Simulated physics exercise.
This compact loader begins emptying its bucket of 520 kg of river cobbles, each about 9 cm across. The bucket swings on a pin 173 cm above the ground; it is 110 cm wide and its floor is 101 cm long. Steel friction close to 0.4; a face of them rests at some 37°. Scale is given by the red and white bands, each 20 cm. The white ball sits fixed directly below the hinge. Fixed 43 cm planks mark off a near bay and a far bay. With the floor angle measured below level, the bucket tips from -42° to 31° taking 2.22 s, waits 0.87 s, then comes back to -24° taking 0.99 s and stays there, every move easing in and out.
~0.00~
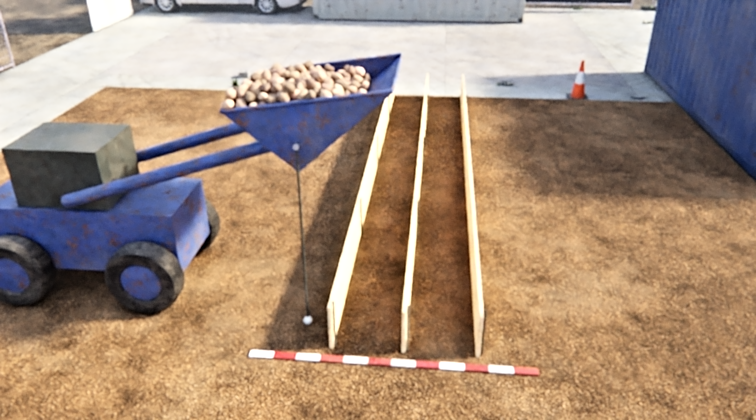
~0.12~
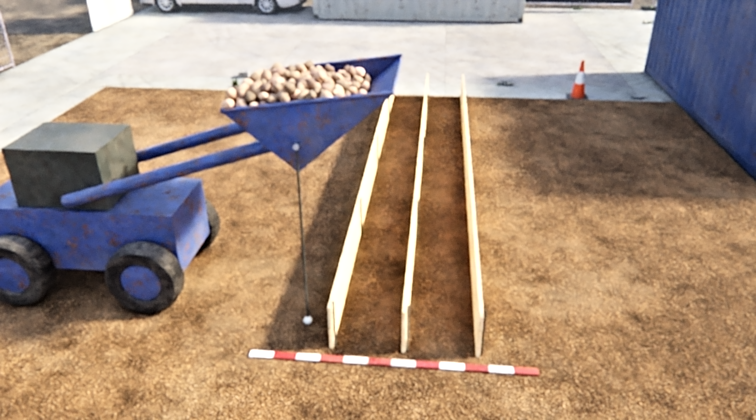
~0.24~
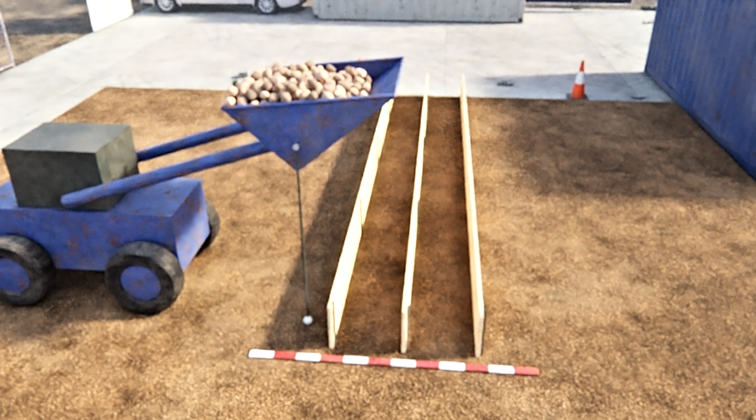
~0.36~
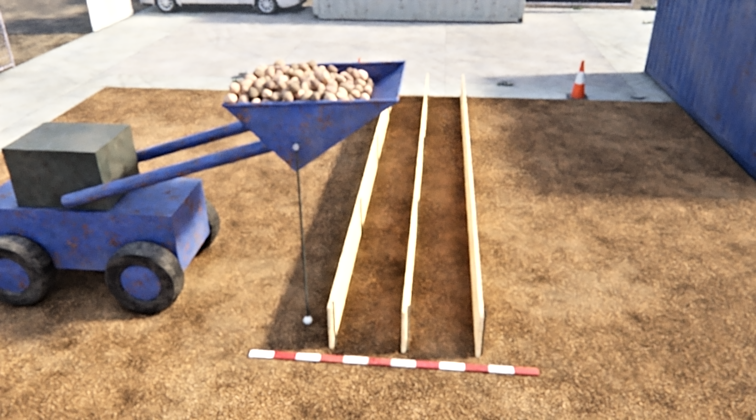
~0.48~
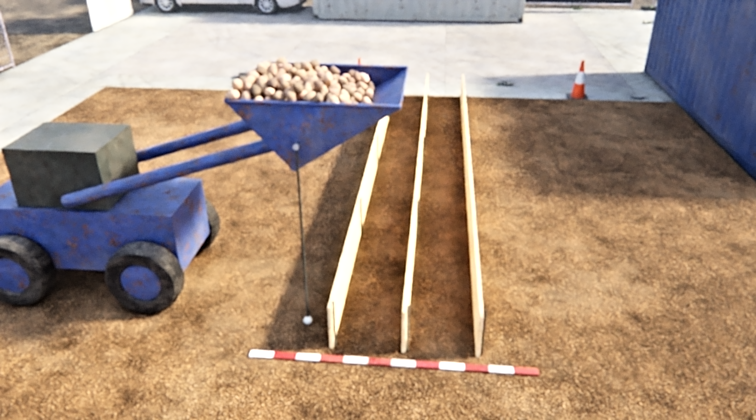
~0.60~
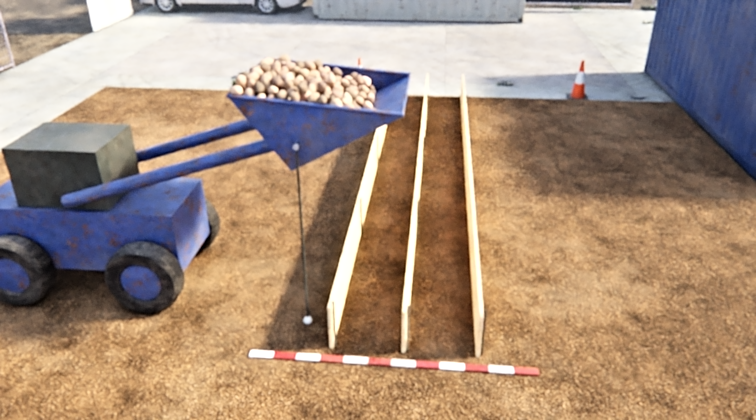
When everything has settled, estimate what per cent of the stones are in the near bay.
About 0 per cent of the stones finish there.
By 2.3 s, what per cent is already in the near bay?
About 15 per cent by then.
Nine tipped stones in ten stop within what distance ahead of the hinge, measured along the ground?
About 140 cm.
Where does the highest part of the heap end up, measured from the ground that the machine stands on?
Some 48 cm above that level.
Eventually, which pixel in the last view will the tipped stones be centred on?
Their centre sits close to (444, 280).
After 1.7 s the floor is at 19°; 98 % in the bucket, 1 % in the near bay, 1 % in the far bay; the foremost stones are at (410, 177).
After 2.3 s the floor is at 31°; 40 % in the bucket, 13 % in the near bay, 47 % in the far bay; the foremost stones are at (469, 291).
After 4.5 s the floor is at -24°; 0 % in the bucket, 99 % in the far bay, 1 % past the last board; the foremost stones are at (495, 280).
After 7.2 s the floor is at -24°; 0 % in the bucket, 99 % in the far bay, 1 % past the last board; the foremost stones are at (497, 292).
